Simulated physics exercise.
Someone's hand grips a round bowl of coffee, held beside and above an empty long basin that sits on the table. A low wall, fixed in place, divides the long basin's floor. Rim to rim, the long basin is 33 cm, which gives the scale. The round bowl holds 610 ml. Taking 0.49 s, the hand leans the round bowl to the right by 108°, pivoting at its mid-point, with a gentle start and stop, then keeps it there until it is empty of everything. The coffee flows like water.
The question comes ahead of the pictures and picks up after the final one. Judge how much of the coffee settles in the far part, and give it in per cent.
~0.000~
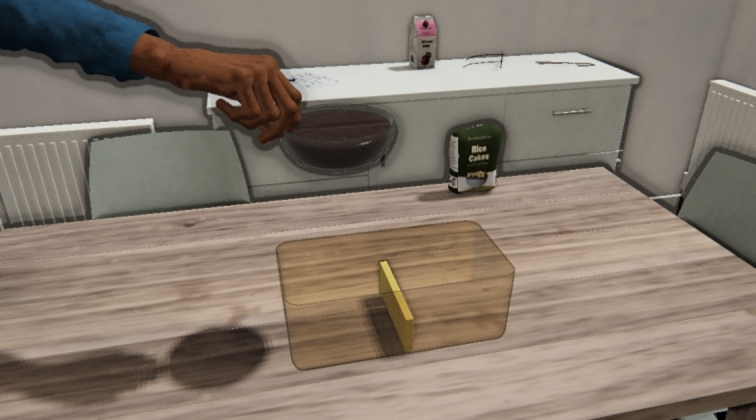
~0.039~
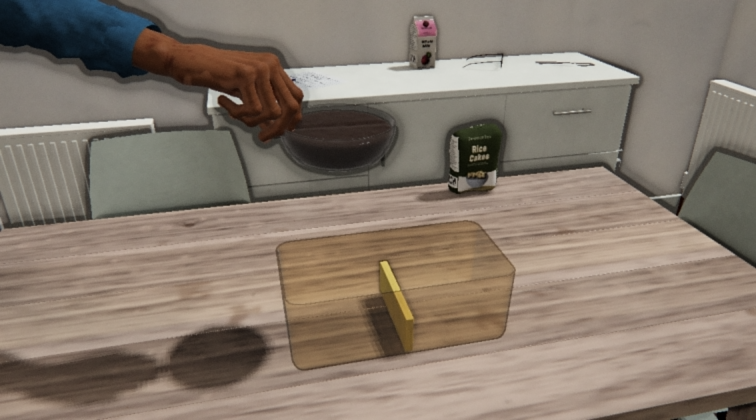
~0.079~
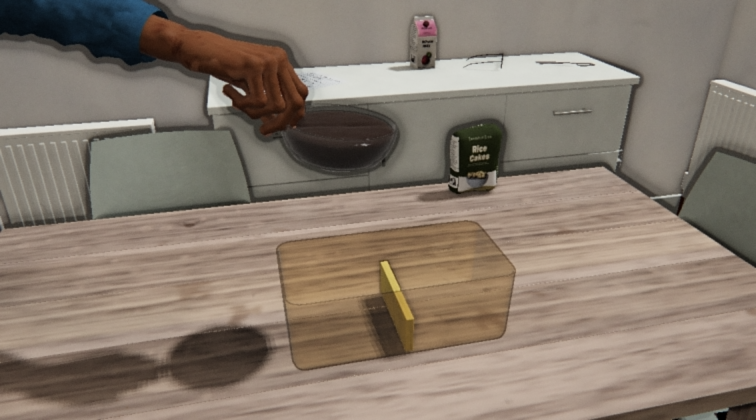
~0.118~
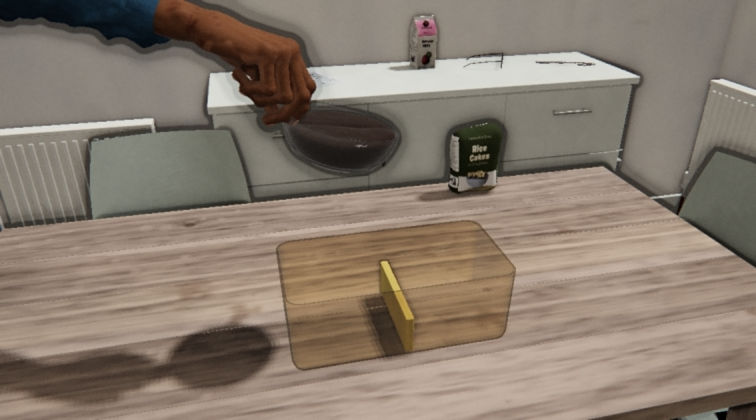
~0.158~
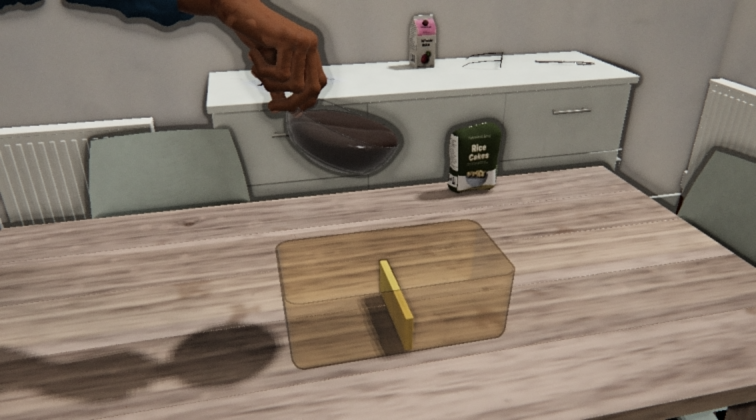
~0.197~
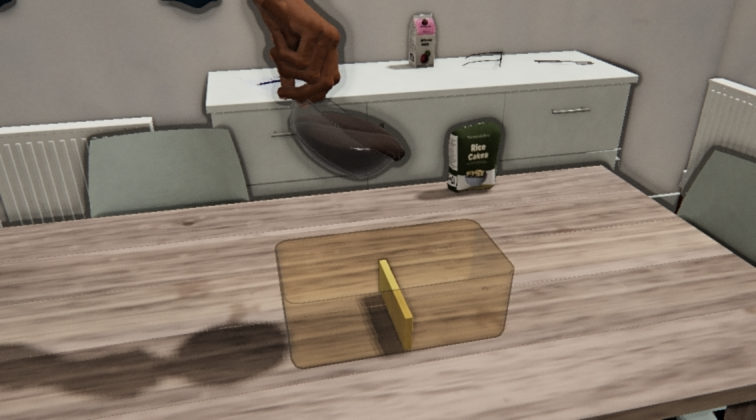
Some 78 per cent settles in the far part.
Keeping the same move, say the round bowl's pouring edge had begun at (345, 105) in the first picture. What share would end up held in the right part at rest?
40 %.
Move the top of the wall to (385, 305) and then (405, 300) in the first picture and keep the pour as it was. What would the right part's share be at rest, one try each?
70 in a hundred, followed by 60 in a hundred.
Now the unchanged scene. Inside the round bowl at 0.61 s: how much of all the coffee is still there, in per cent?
I'd estimate some 0 per cent.
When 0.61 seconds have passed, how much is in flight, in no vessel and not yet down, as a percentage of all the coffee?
Estimate: Around 12 per cent.
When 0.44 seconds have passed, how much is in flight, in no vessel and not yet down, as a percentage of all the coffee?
Some 58 % is the figure.
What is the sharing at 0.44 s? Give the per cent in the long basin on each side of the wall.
Left: Around 0. Right: Around 40.
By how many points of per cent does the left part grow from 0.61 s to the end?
About 7 percent, give or take.
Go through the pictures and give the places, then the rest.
In the first frame, it leans 0°; its right rim is at (393, 118); the coffee meets the walls at (281, 130) and (390, 122); the long basin's rim runs from (280, 274) to (495, 246); the wall's top is at (395, 289).
In the second frame, it leans 2°; its right rim is at (393, 119); the coffee meets the walls at (281, 129) and (390, 123).
In the third frame, it leans 7°; its right rim is at (395, 124); the coffee meets the walls at (283, 127) and (391, 126).
In the fourth frame, it leans 15°; its right rim is at (396, 132); the coffee meets the walls at (287, 123) and (393, 128).
In the fifth frame, it leans 26°; its right rim is at (395, 141); the coffee meets the walls at (289, 121) and (388, 133); 4 per cent is over the edge.
In the sixth frame, it leans 38°; its right rim is at (391, 152); the coffee meets the walls at (293, 122) and (376, 135); 11 per cent is over the edge.
Then, 0.44 s in, the tilt is 105° and 2 per cent is still to pour, 0 is left of the wall and 40 right of it.
Then, 0.61 s in, the tilt is 108° and 0 per cent is still to pour, 10 is left of the wall and 78 right of it.
Then, 0.79 s in, the tilt is 108° and 0 per cent is still to pour, 16 is left of the wall and 77 right of it.
Then, 0.99 s in, the tilt is 108° and 0 per cent is still to pour, 17 is left of the wall and 78 right of it.
Finally, 17 per cent lies left of the wall, 78 right of it and 5 outside.
